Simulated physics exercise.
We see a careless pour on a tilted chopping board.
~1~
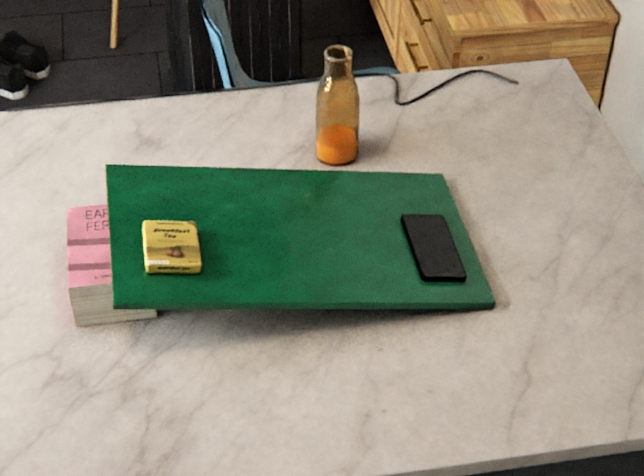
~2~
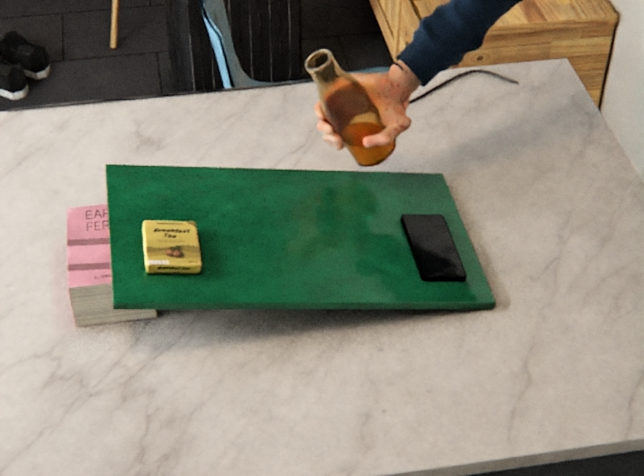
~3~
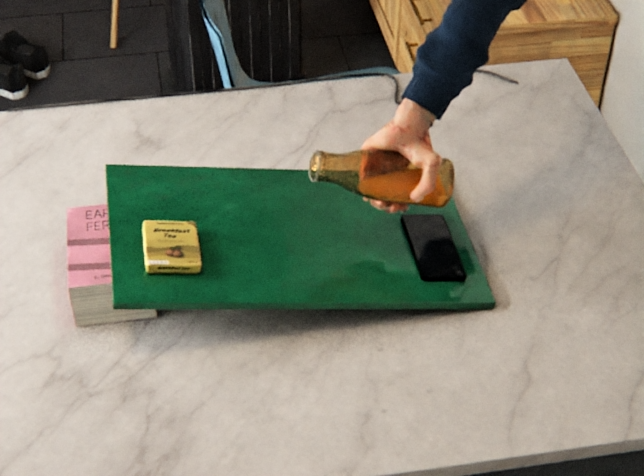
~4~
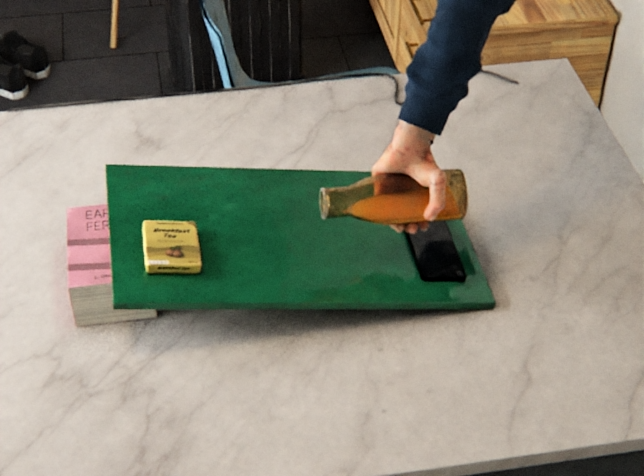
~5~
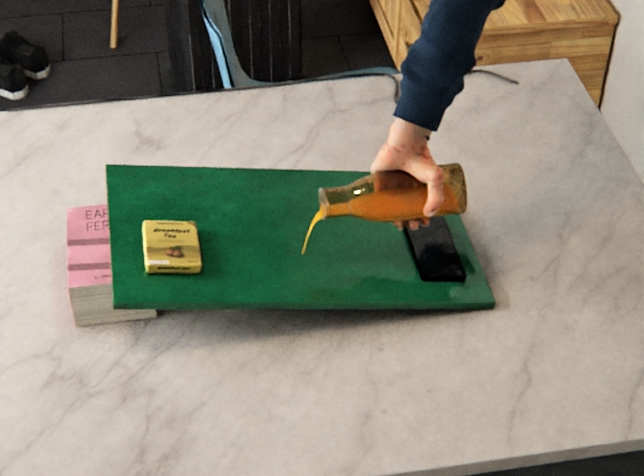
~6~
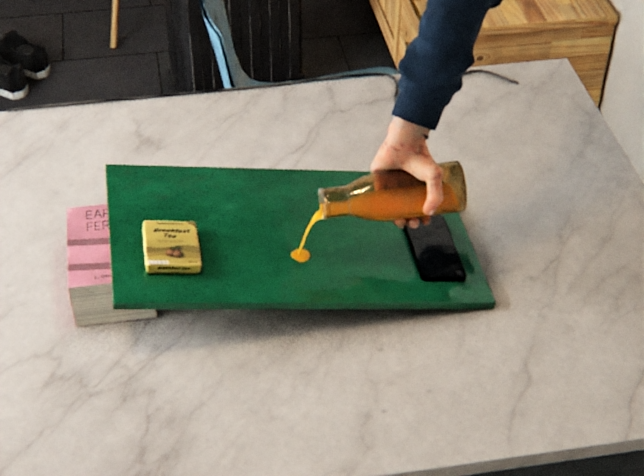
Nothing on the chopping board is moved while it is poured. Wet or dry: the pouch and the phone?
On the left the pouch stays dry, on the right the phone gets wet.
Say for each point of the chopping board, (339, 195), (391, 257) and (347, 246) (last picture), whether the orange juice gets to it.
In turn: Not reached, in the puddle, in the puddle.
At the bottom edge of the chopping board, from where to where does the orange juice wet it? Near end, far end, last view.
It runs from (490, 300) to (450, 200).
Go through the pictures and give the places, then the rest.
In the first picture, the chopping board slopes down to the right; milk bottle (338, 103) nearly empty; pouch (171, 247); phone (433, 247).
In the second picture, milk bottle (347, 105) tipped 30° with all of its load; pouch (171, 247).
In the third picture, milk bottle (378, 174) tipped 75° with all of its load; phone (433, 247).
In the fourth picture, the chopping board slopes down to the right; milk bottle (390, 199) tipped 85° with all of its load; pouch (171, 247).
In the fifth picture, the first of it lands; milk bottle (389, 196) tipped 90° with all of its load; phone (433, 247).
In the sixth picture, the first of it lands; milk bottle (389, 195) tipped 90° with all of its load; pouch (171, 247); phone (433, 247).
Soon after, it runs down to the right; the pouch is dry; the phone is dry.
Later, it runs down to the right and off the end; the pouch is dry; the phone is wet.
In the end, it runs down to the right and off the end; the pouch is dry; the phone is wet.
